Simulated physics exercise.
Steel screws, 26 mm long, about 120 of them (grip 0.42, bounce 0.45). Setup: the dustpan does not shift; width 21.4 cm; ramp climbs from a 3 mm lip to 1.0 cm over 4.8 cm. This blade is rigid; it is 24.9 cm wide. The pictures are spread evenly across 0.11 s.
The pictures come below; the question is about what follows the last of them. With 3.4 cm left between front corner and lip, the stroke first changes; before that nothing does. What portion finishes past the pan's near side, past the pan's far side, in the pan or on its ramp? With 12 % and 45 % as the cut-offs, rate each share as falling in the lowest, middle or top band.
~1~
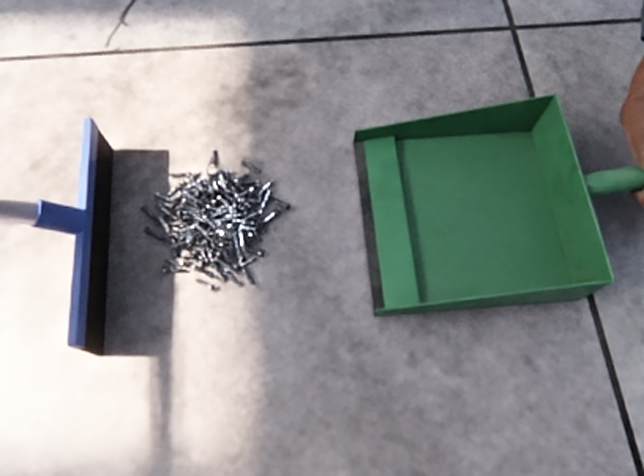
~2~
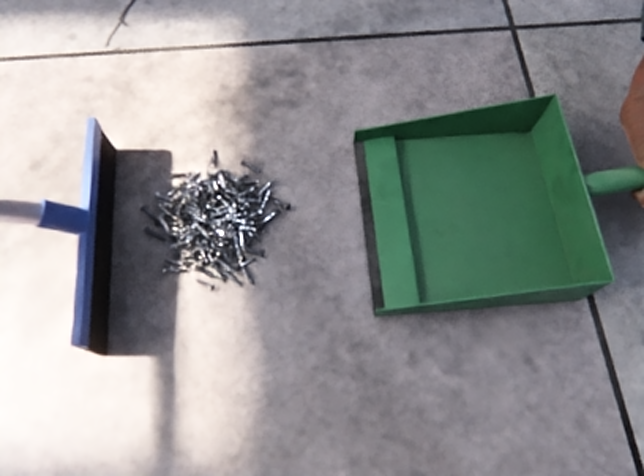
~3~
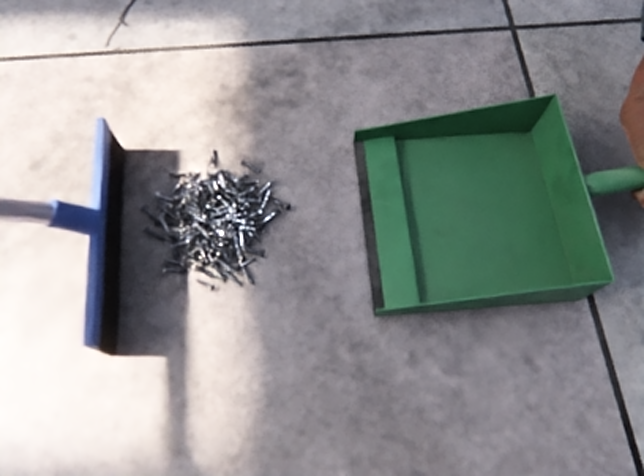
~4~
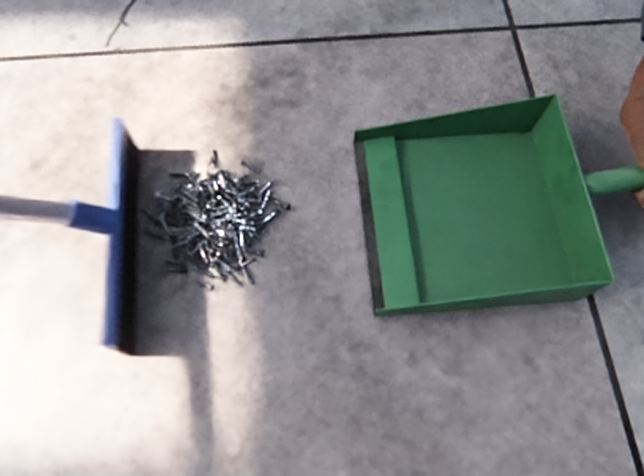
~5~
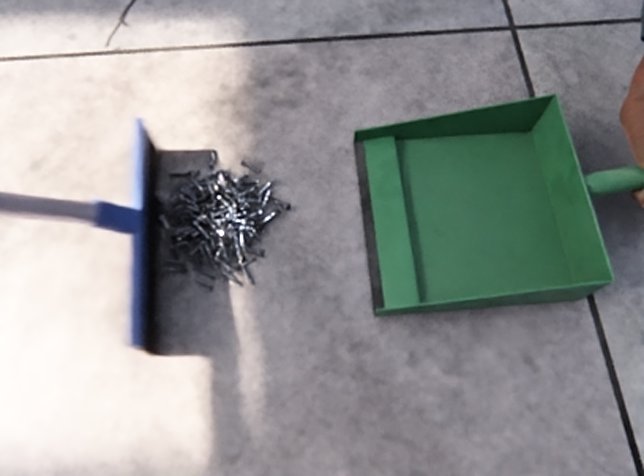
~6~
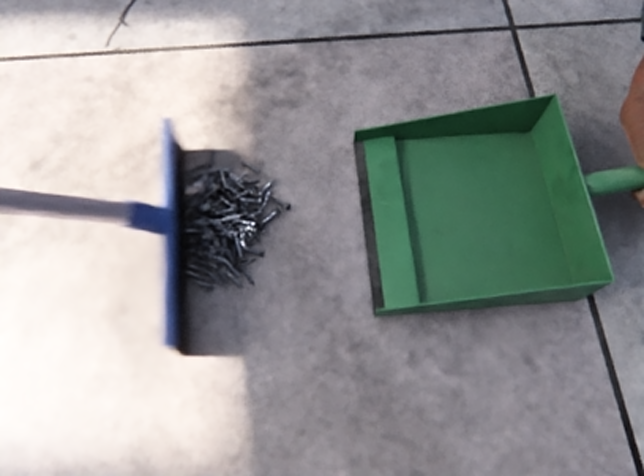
Bands: Past the pan's near side in the lowest band; past the pan's far side in the lowest band; in the pan or on its ramp in the top band.
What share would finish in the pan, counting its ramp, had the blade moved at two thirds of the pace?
It would be around 50 per cent.
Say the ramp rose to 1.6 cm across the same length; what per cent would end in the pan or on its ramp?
It would be roughly 65 percent.
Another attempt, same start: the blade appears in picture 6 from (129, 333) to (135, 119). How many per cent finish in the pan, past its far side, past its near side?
Pan: 30, far side: 10, near side: 0.
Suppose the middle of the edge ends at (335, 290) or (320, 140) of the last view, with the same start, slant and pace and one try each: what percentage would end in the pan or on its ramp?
About 60 and 50 per cent.
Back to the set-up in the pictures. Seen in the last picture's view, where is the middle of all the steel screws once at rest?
(445, 205) or so.
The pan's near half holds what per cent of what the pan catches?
I'd put it near 50 per cent.
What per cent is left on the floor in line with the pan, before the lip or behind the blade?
Share: Roughly 25 percent.
Then, 0.07 s after the last picture, middle of the blade 10 cm from the lip; 0 % over the lip, far side 5 %, near side 0 %.
Then, 0.12 s after the last picture, middle of the blade 5 cm from the lip; 5 % over the lip, far side 5 %, near side 0 %.
Then, 0.31 s after the last picture, middle of the blade 4 cm from the lip; 70 % over the lip, far side 5 %, near side 5 %.
In the end, near side 5 %, far side 5 %, pan 65 %, in front of the lip or behind the blade 25 %.
